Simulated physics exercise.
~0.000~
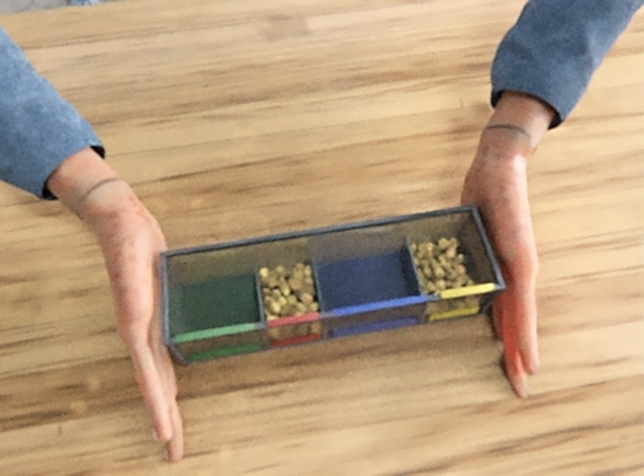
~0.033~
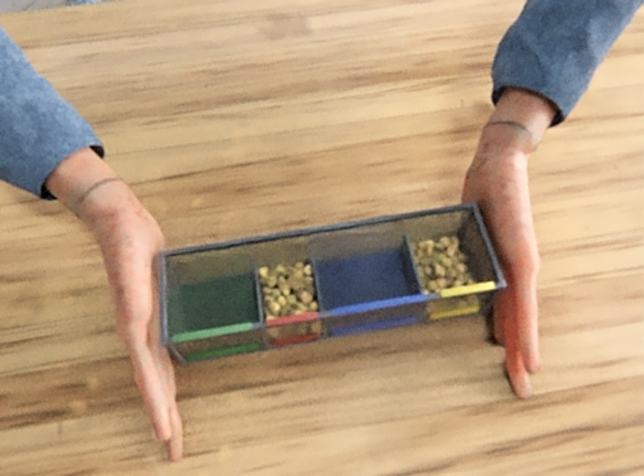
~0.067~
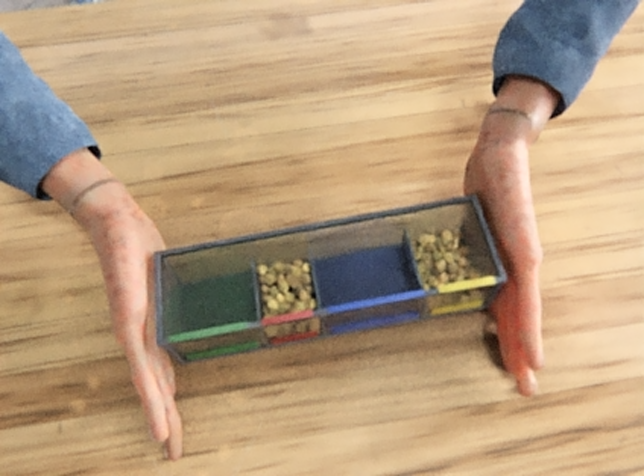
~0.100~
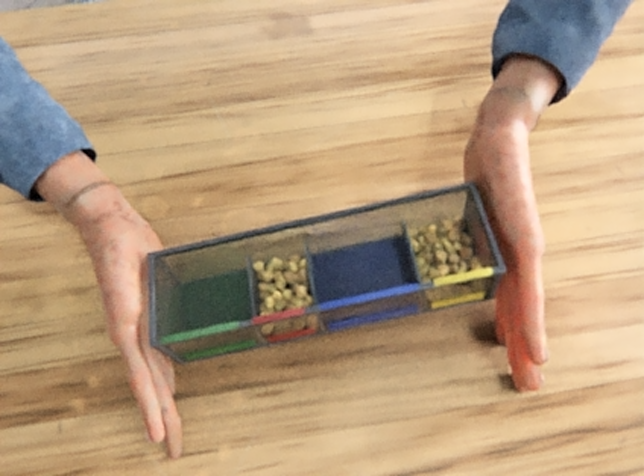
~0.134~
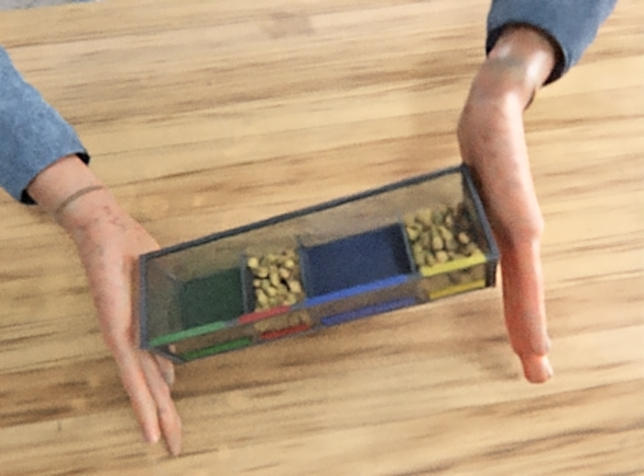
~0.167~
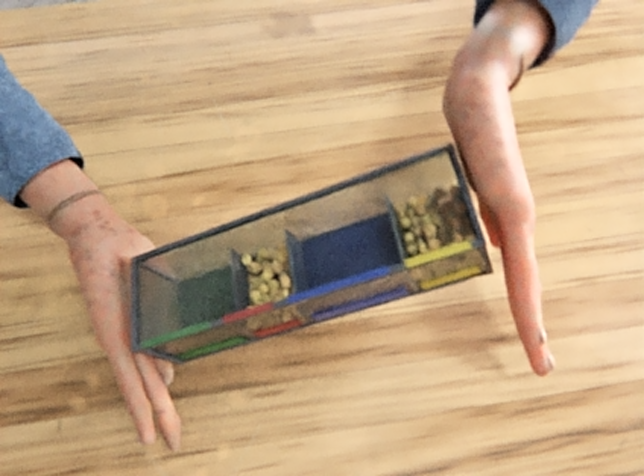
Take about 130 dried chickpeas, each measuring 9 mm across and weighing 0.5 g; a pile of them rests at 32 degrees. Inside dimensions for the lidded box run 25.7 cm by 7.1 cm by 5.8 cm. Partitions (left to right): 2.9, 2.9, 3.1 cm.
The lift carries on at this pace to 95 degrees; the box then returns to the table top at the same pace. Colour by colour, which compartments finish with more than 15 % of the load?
Red: Yes, blue: No, green: Yes, yellow: No.
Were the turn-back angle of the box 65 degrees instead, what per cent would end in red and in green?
Result - red 50 percent, green 15 percent.
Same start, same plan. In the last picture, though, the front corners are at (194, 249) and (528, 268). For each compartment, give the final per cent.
Per cent at the end: Red 0; blue 15; green 0; yellow 80.
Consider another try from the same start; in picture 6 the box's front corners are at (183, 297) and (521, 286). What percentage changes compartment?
In that case about 45 percent.
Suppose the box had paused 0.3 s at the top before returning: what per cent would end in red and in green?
Red keeps 15% and green keeps 80%.
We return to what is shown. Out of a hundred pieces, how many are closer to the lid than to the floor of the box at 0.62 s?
80 per cent, give or take.
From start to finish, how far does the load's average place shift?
Roughly 12.0 cm.
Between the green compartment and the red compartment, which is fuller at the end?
Green.
Then, at 0.62 s, tilt 94 degrees; red 30 %, blue 30 %, green 20 %, yellow 25 %.
After 0.92 s, tilt 38 degrees; red 25 %, blue 5 %, green 70 %.
After 1.32 s, tilt 0 degrees; red 25 %, blue 5 %, green 70 %.
In the end, at 1.7 s, red 25 %, blue 5 %, green 70 %, yellow 0 %.
